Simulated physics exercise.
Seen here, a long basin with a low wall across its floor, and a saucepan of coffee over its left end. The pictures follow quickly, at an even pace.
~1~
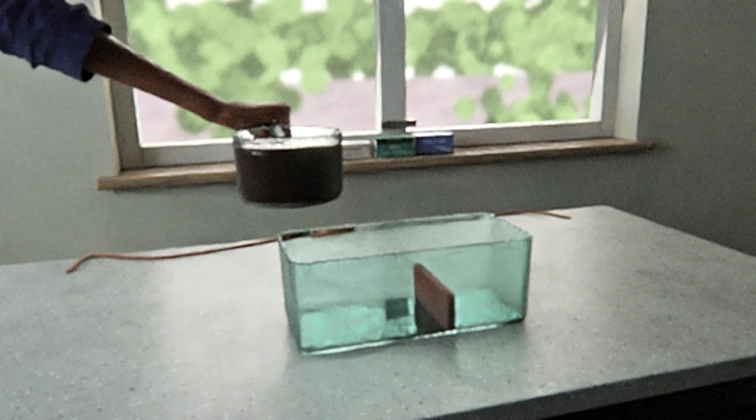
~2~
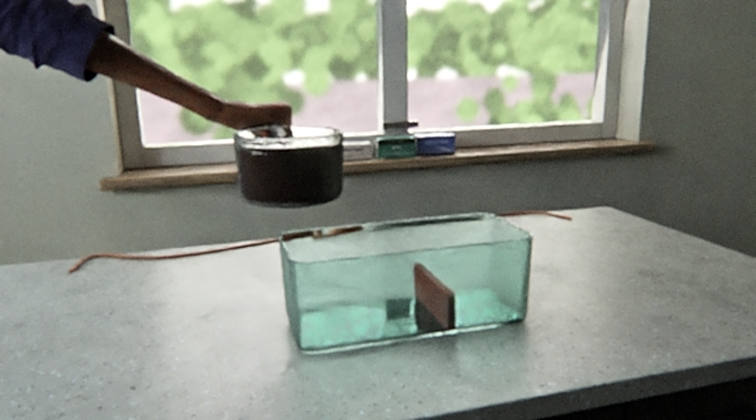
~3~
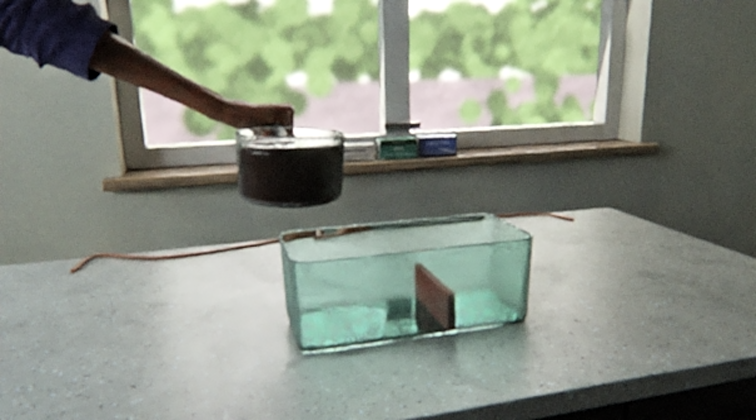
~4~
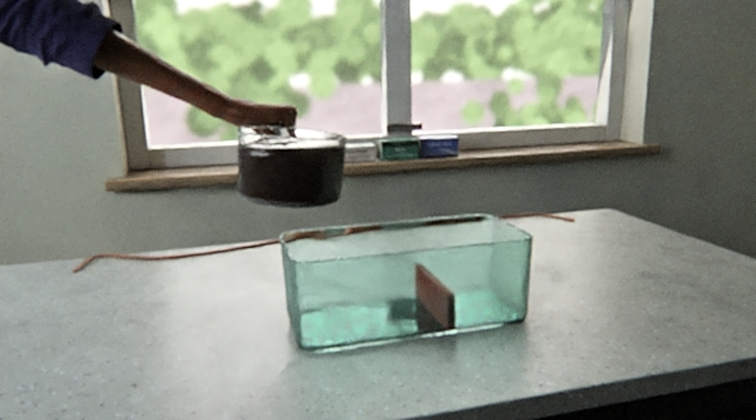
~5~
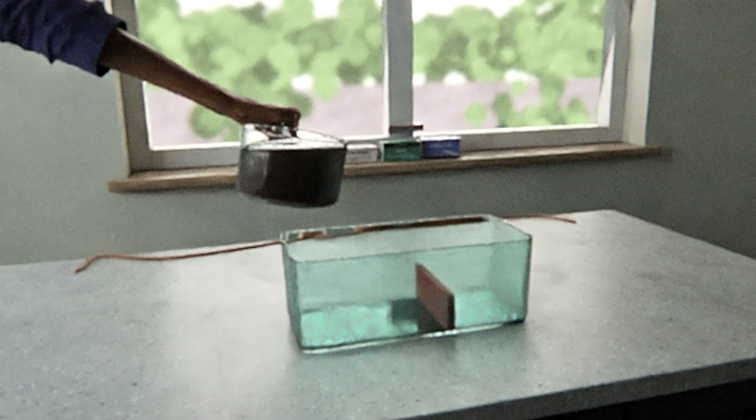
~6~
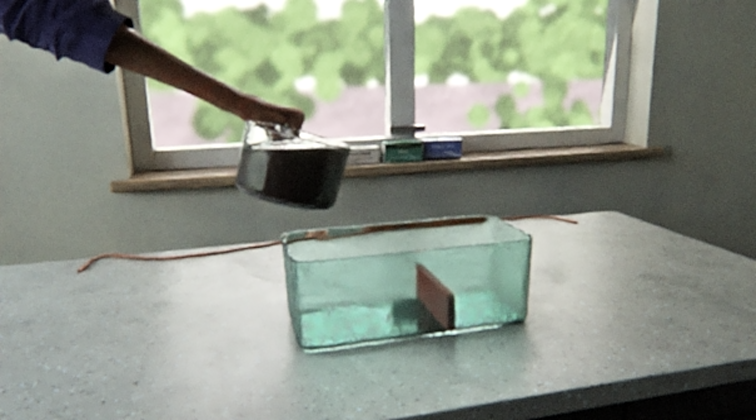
At the start, a hand holds a saucepan of dark coffee level above the left end of a long, clear greenish basin with a low brown wall across its floor. The hand then gradually tilts the pan down to the right, while the basin stays still on the table.
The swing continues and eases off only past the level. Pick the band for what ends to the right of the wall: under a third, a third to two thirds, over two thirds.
It comes to not even a third.
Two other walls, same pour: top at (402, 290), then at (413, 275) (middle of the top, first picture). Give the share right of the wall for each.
About 40 and 5 per cent.
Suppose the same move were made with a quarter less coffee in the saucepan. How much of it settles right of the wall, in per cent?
It comes to 5 per cent or so.
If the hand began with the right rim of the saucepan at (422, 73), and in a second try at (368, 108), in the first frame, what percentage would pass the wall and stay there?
The first gives 80 %, the second 30 %.
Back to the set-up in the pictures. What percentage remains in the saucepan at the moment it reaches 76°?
Some 50 per cent.
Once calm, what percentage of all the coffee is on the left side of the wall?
Close to 95 per cent.
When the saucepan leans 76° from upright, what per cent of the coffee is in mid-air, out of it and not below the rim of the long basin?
About 25 per cent.
A moment on, the saucepan is tipped on its side and 49 per cent is still to pour, 24 is left of the wall and 0 right of it.
Next, the saucepan is tipped right over and 5 per cent is still to pour, 88 is left of the wall and 3 right of it.
Then the saucepan is tipped right over and 0 per cent is still to pour, 95 is left of the wall and 5 right of it.
Later the saucepan is tipped right over and 0 per cent is still to pour, 95 is left of the wall and 5 right of it.
At rest 95 per cent lies left of the wall, 5 right of it and 0 outside.
